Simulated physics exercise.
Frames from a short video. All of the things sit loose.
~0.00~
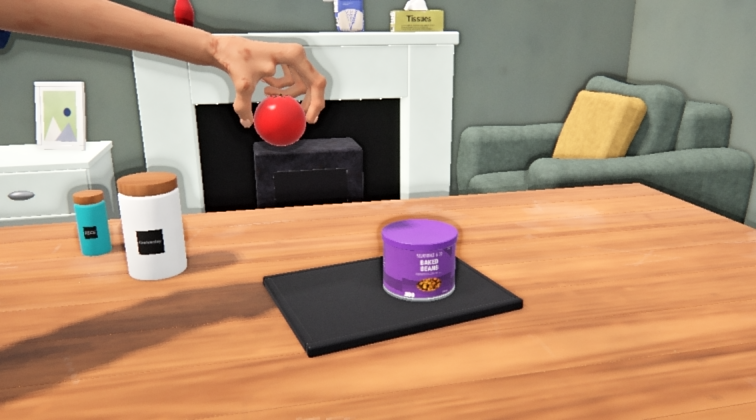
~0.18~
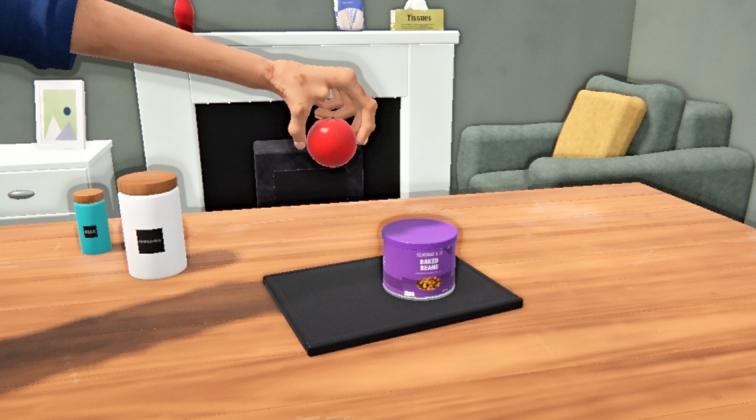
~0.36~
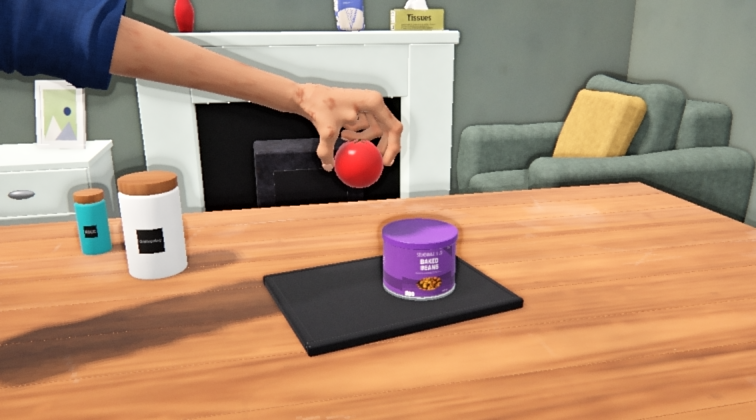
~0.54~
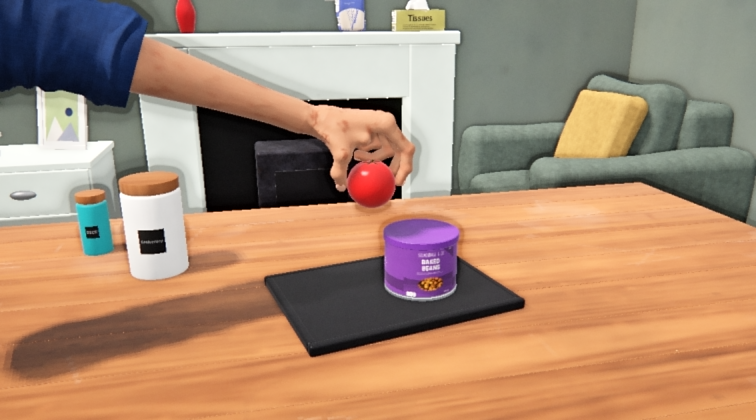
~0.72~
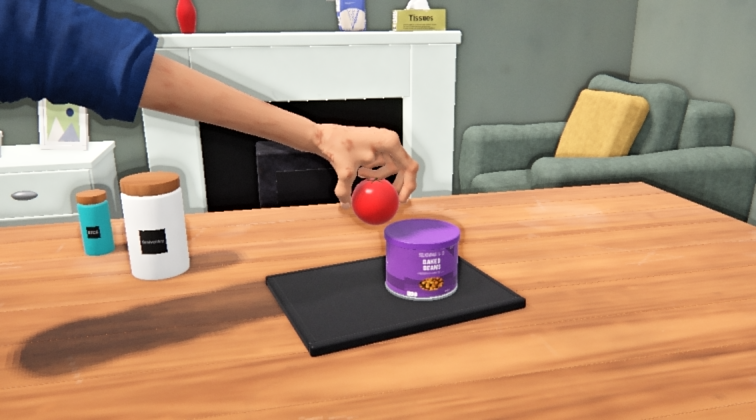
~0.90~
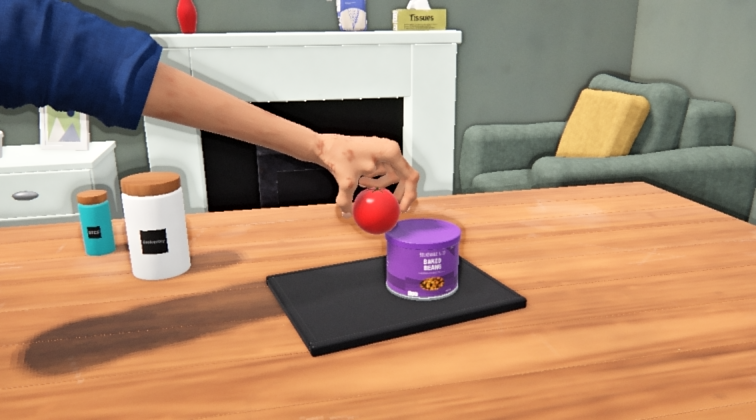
A hand carries a round red object right and down beside a purple can, still gripping it.
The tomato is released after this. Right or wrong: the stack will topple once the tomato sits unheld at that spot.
Right.
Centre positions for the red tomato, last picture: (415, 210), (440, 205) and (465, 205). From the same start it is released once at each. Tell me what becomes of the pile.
In the first case it holds; in the second case it holds; in the third case it gives way.
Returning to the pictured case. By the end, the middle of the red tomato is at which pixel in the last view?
The object winds up at approximately (344, 272).
By 1.20 s, red tomato now fallen.
By 1.40 s, nothing new.
When it is over (4.0 s), fallen, red tomato; the other 4 as before. End places, in pixels of the last picture, red tomato near (344, 271). The pile gives way.
